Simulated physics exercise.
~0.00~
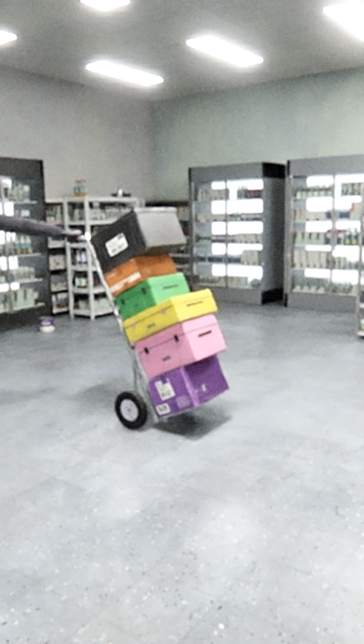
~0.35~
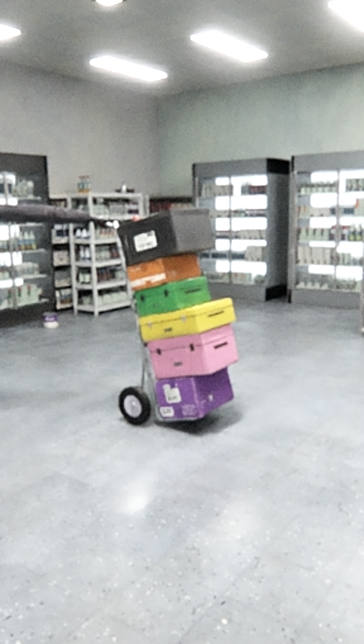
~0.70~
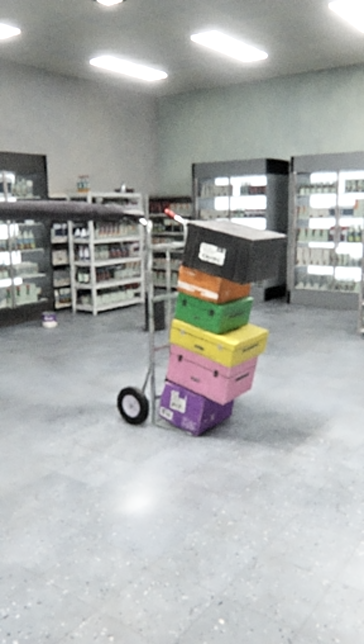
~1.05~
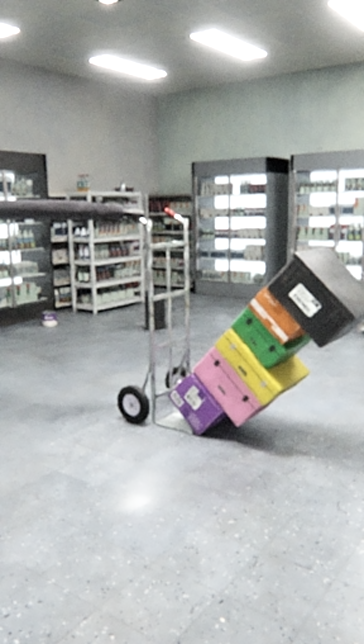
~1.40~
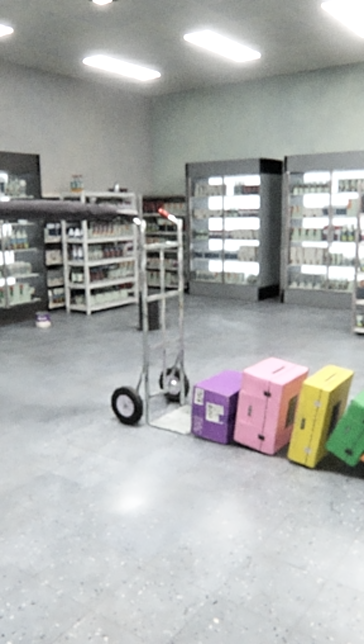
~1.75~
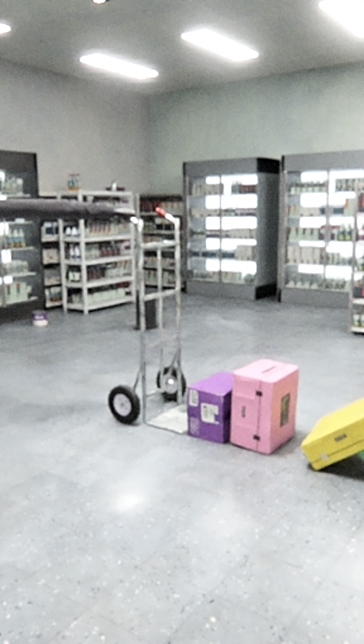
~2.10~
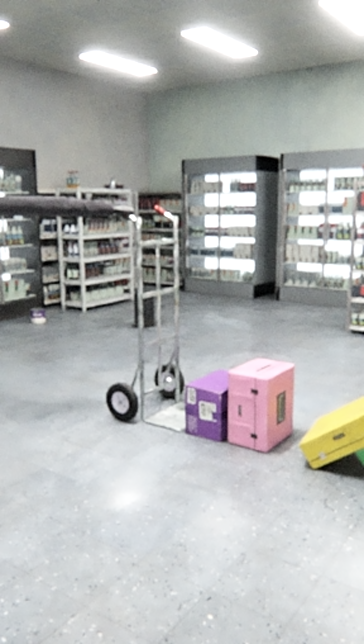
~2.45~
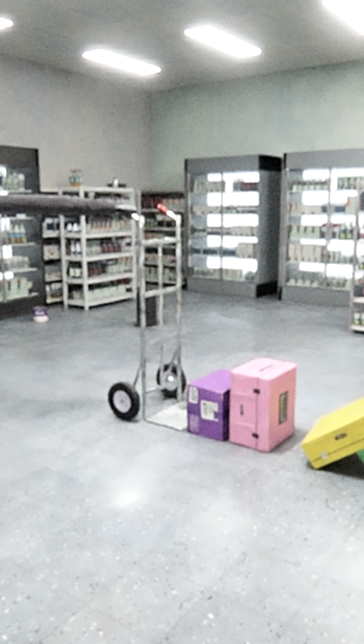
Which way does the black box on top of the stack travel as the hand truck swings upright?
The black box travels to the right, toppling off with the rest of the stack.
Hand truck swinging upright and spilling its leaning stack of colourful boxes to the right, leaving them scattered on the floor.
